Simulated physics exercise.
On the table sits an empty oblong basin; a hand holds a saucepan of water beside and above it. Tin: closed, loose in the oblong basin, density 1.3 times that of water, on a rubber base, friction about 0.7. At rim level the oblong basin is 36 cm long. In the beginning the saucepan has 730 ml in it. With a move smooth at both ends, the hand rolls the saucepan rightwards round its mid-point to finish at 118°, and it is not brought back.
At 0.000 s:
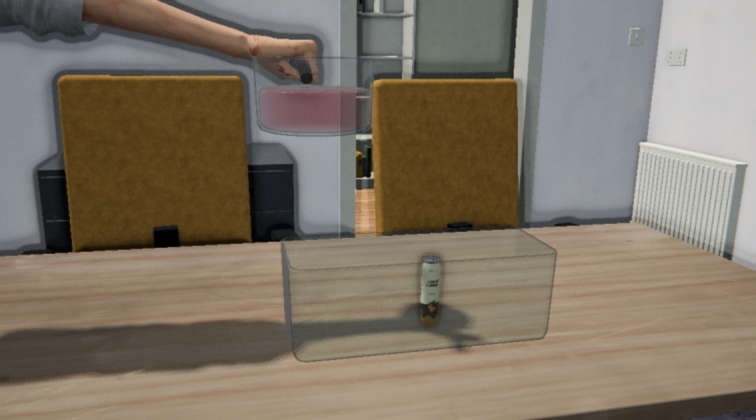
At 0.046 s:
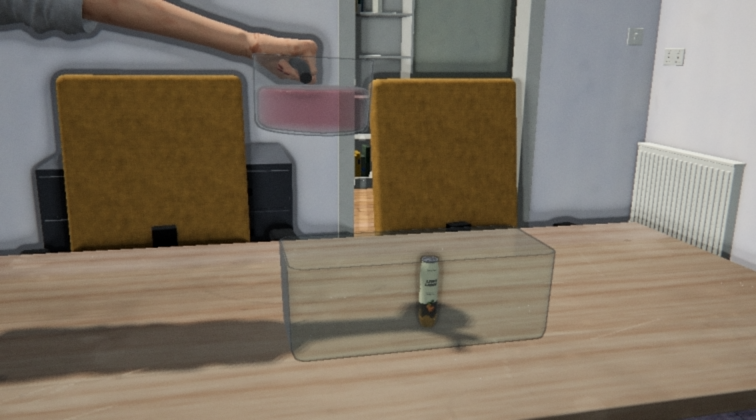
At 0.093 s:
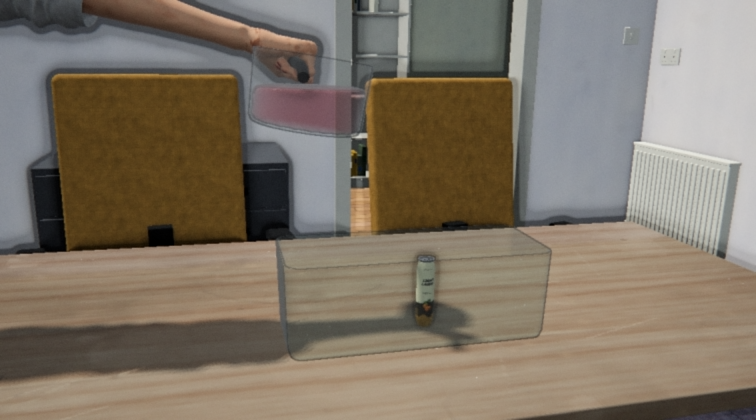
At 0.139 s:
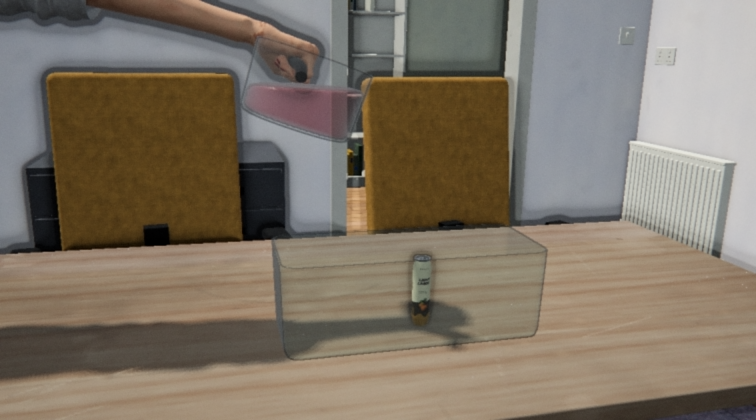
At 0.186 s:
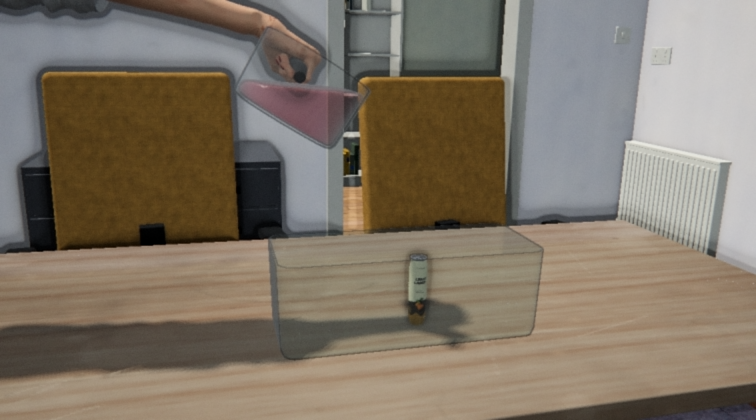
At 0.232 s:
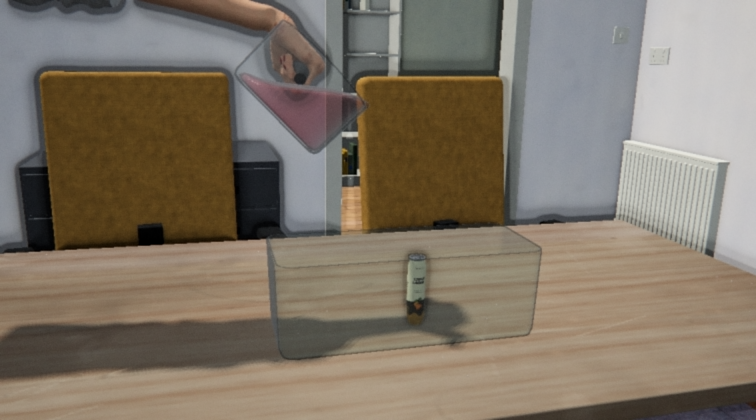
A hand holds a clear container of pink liquid level above a wooden table, up and to the left of a transparent oblong basin with a small upright object inside. The hand then rolls the container rightwards, slowly at first, until it leans steeply, its liquid gathering towards the lower right.
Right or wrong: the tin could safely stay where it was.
Wrong, it goes over.
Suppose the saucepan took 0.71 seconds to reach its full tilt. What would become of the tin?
Outcome - the tin comes down.
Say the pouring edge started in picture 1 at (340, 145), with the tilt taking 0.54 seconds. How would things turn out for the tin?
It does not tip.
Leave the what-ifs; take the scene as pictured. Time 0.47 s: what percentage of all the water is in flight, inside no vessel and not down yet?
I'd say close to 62 per cent.
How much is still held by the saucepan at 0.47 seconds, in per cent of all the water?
Close to 22 in a hundred.
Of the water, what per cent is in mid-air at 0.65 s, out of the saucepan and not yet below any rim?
Close to 10 %.
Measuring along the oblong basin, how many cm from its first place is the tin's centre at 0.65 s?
Roughly 3 cm.
Then, 0.47 s in, the tilt is 114° and 21 per cent is still to pour; the tin stands where it began.
Then, 0.65 s in, the tilt is 118° and 3 per cent is still to pour; the tin stands 3 cm from where it began.
Then, 0.84 s in, the tilt is 118° and 0 per cent is still to pour; the tin leans 31°.
Then, 1.04 s in, the tilt is 118° and 0 per cent is still to pour; the tin lies on its side.
Finally, the tin lies on its side.
